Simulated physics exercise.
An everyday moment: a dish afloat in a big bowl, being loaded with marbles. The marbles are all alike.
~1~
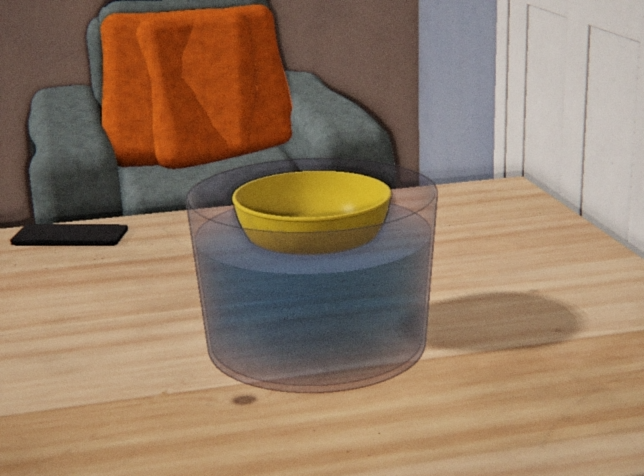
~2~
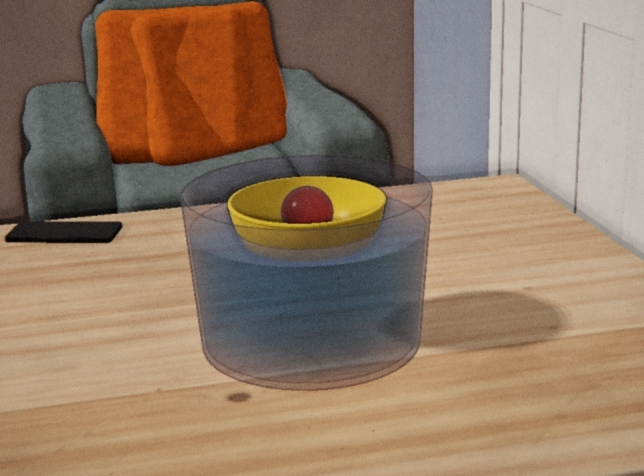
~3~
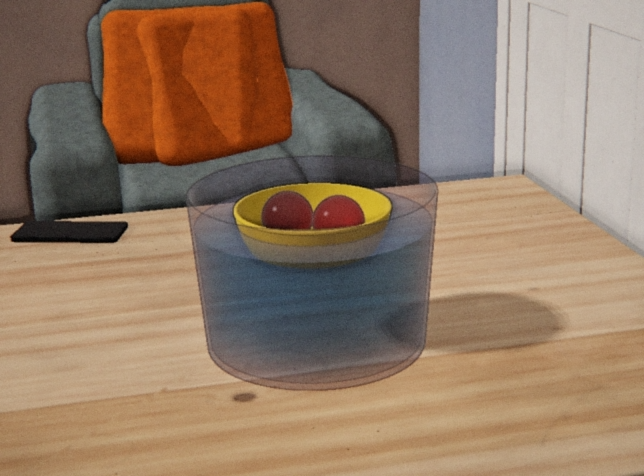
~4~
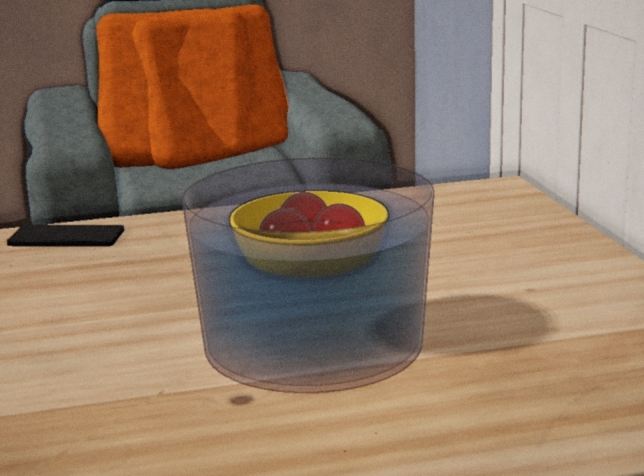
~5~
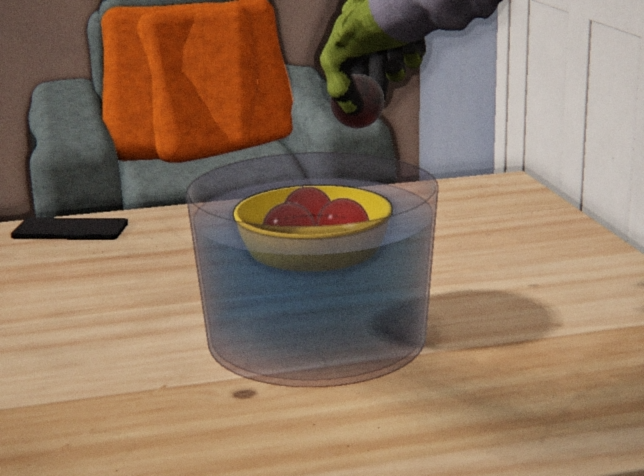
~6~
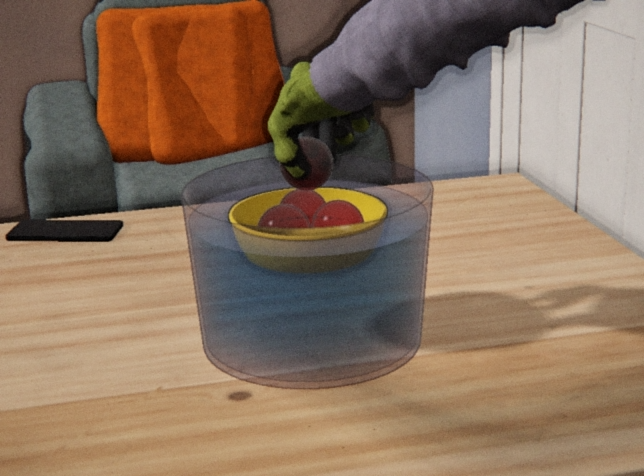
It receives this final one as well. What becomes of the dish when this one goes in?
Sunk.
Next, the glass marble is in and the dish dips.
After that, water pours in over its edge.
Finally, the dish lies on the bottom with its load.
